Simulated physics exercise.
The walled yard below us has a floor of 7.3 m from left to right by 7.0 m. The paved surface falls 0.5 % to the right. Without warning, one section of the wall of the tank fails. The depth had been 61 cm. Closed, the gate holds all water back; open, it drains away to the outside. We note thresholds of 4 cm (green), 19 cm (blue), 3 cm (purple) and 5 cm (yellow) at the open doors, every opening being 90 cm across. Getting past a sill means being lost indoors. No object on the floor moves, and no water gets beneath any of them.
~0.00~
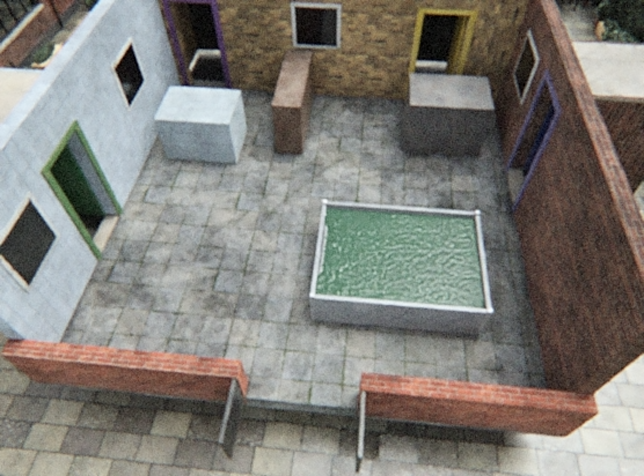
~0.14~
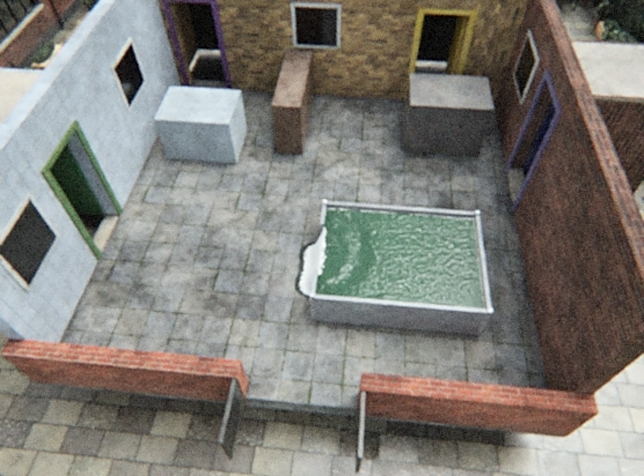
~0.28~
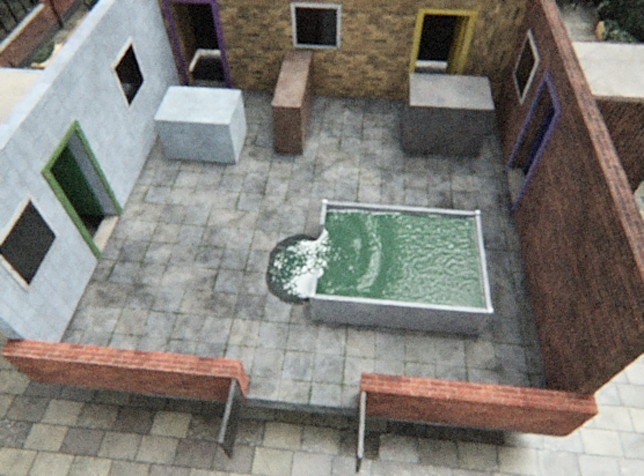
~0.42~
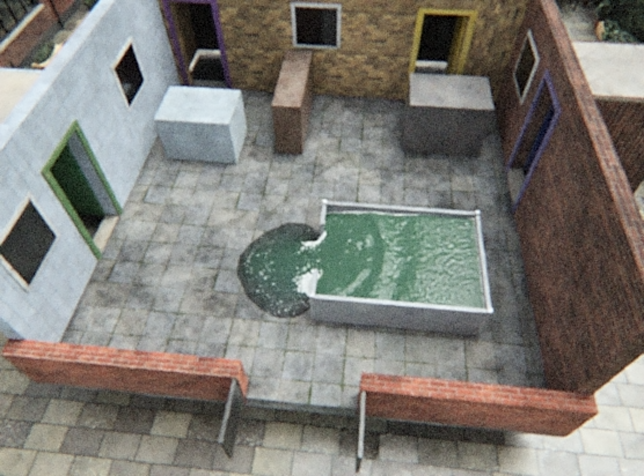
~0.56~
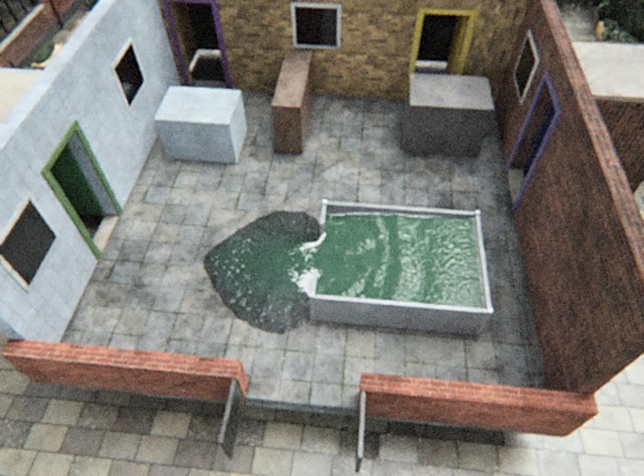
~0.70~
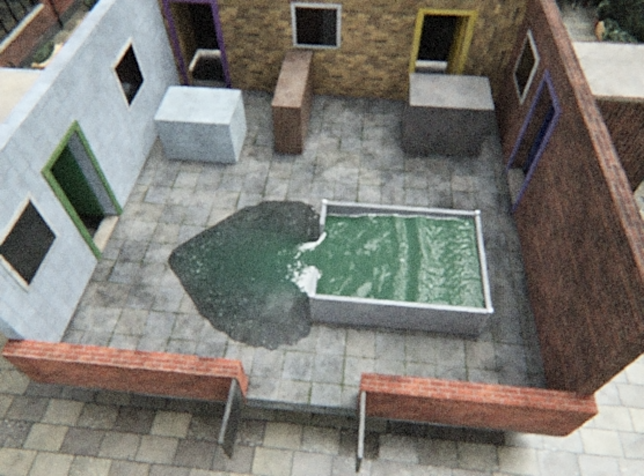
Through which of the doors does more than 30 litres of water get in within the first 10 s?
The green door lets in more than 30 litres; the blue door does not let in more than 30 litres; the purple door lets in more than 30 litres; the yellow door does not let in more than 30 litres.
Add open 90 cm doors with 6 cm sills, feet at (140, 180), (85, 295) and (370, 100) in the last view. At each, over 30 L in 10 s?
First doorway gets there, second gets there, third falls short.
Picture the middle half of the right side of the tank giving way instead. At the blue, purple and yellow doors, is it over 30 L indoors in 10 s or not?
Note: Blue short of the mark, purple short of the mark, yellow short of the mark.
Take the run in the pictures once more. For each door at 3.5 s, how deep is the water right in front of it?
Depths: Green door 17 cm, blue door 0 cm, purple door 3 cm, yellow door 0 cm.
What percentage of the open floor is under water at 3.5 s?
I'd guess around 40 %.
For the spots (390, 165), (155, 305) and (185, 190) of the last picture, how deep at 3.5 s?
Depths in turn: Roughly 0, 5 and 2 centimetres.
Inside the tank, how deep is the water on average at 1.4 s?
Mean depth: Some 47 cm.
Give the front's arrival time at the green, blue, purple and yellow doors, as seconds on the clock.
Green 1.1 s, blue not within the 10 s, purple 3.4 s, yellow not within the 10 s.
After 1.4 s water covers 30 % of the floor and is deepest (32 cm) near (307, 271); green door 6 cm at the sill, 4 L in, blue door not reached, purple door not reached, yellow door not reached.
After 2.2 s water covers 35 % of the floor and is deepest (34 cm) near (68, 351); green door 12 cm at the sill, 50 L in, blue door not reached, purple door not reached, yellow door not reached.
After 3.5 s water covers 40 % of the floor and is deepest (21 cm) near (89, 330); green door 17 cm at the sill, 152 L in, blue door not reached, purple door 3 cm at the sill, 0 L in, yellow door not reached.
After 6.0 s water covers 50 % of the floor and is deepest (16 cm) near (121, 215); green door 13 cm at the sill, 270 L in, blue door not reached, purple door 7 cm at the sill, 42 L in, yellow door not reached.
After 10.0 s water covers 80 % of the floor and is deepest (10 cm) near (181, 88); green door 9 cm at the sill, 362 L in, blue door not reached, purple door 8 cm at the sill, 99 L in, yellow door not reached.
